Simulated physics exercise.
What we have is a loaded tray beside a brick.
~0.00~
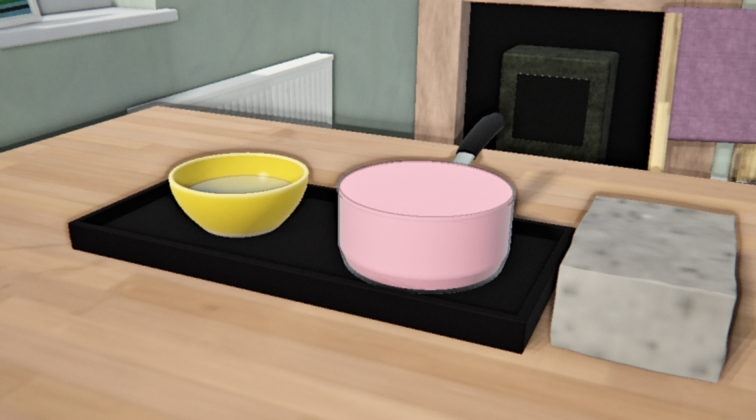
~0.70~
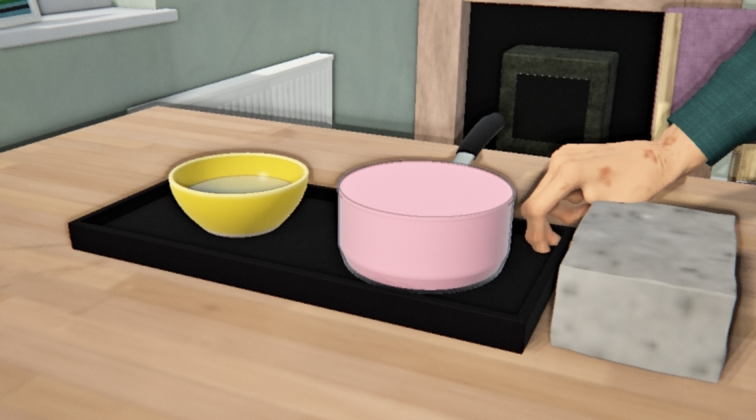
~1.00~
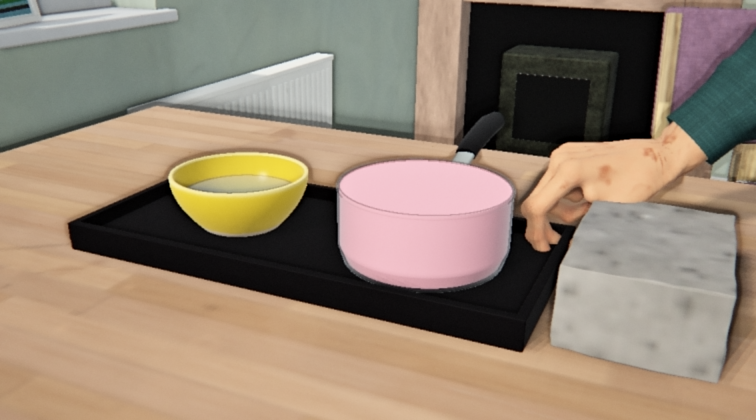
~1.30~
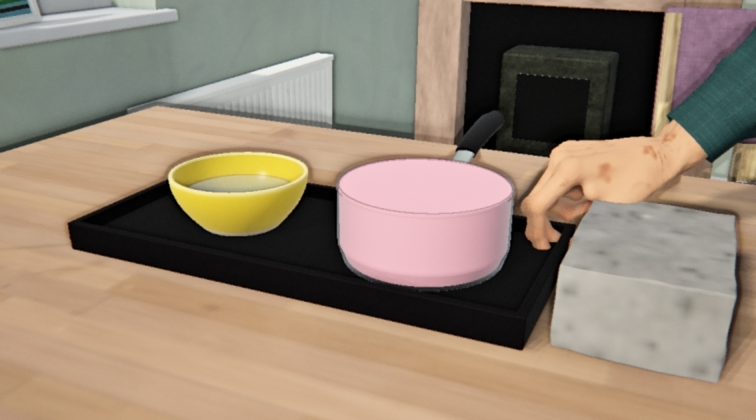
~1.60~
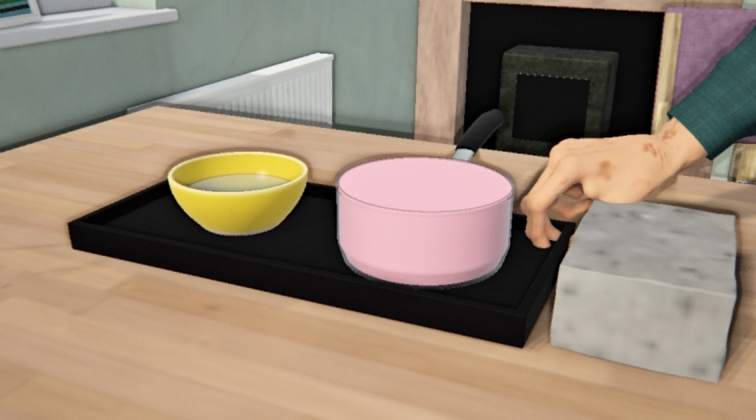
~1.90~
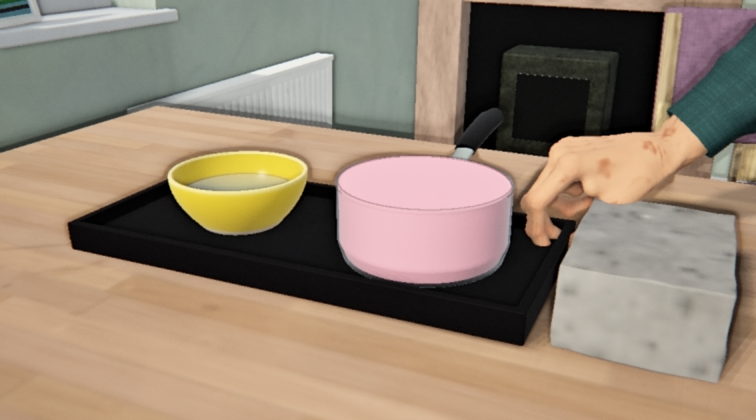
A pink saucepan and yellow bowl sitting on a black tray as a hand grips its right end, raising it very slightly.
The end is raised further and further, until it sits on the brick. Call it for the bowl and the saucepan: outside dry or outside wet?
On the left the bowl - outside dry, on the right the saucepan - outside wet.
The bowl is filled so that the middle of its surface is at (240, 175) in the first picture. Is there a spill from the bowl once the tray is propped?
Observation: Contents escape.
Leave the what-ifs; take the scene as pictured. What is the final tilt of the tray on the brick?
It comes to rest at an angle near 10°.
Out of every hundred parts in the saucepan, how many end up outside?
Roughly 18 percent of it.
After 2.6 s, the tray slopes by about 6°; bowl, nothing has left it; saucepan, some has gone over its rim.
After 3.4 s, the tray slopes by about 12°; bowl, nothing has left it; saucepan, some has gone over its rim.
After 4.6 s, the tray slopes by about 10°, resting on the brick; bowl, nothing has left it; saucepan, some has gone over its rim.
